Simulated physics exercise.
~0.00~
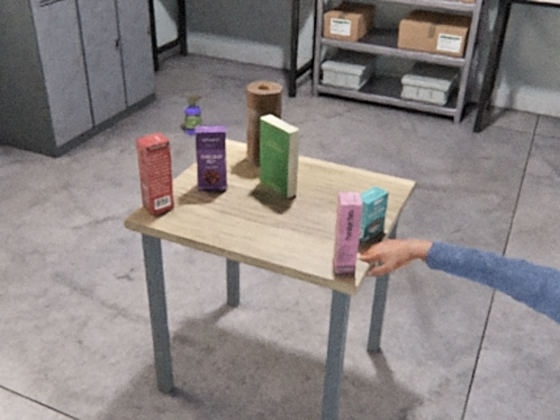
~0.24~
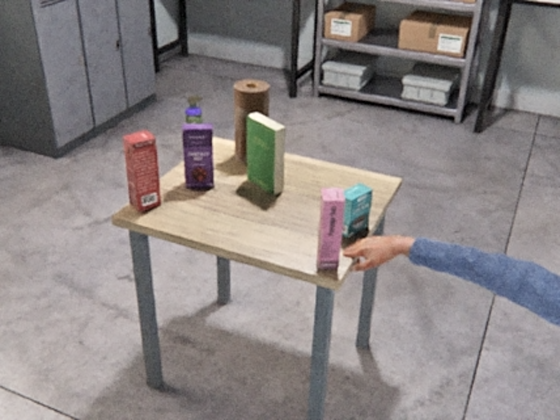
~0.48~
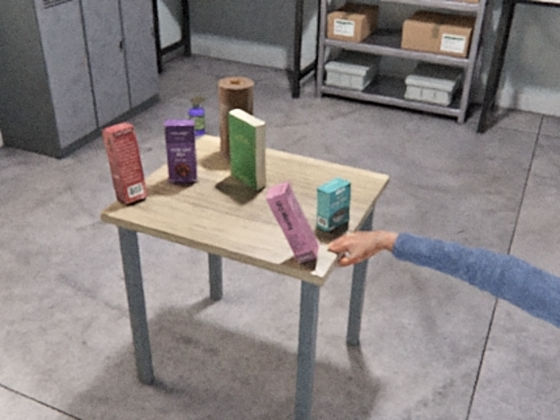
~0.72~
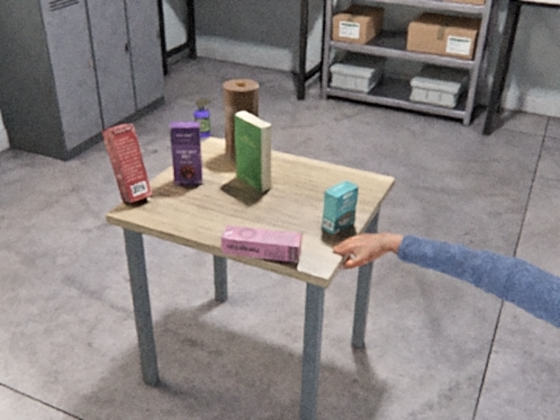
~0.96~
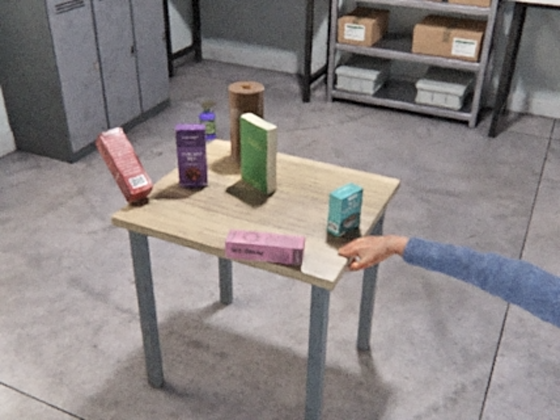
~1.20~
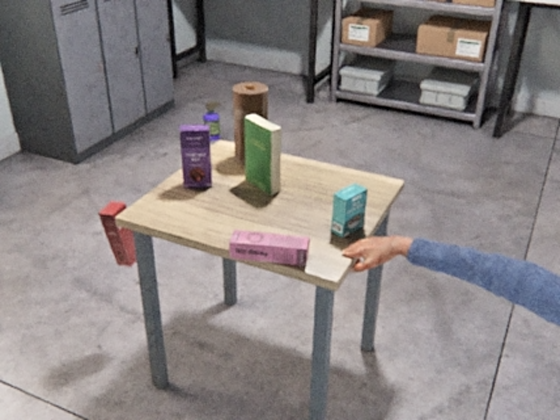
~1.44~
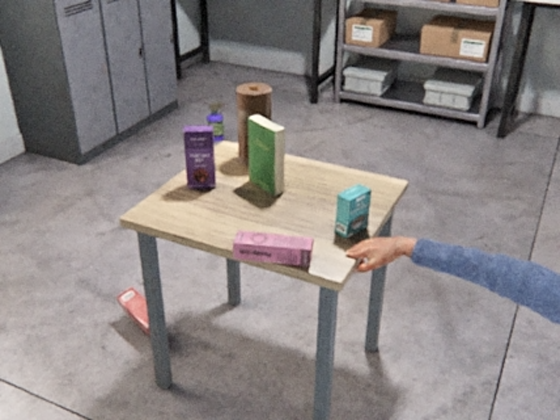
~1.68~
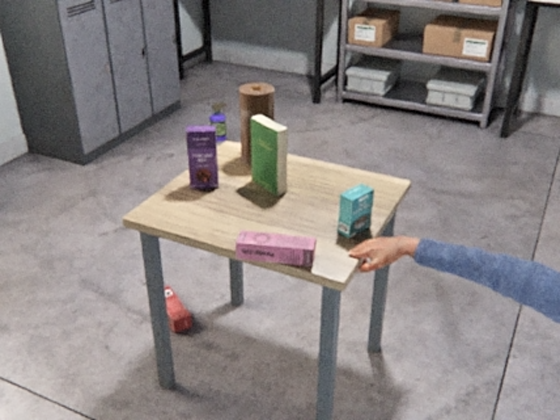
In a storeroom, a hand jerks a small table left, toppling a pink carton and tipping a red one to the floor.
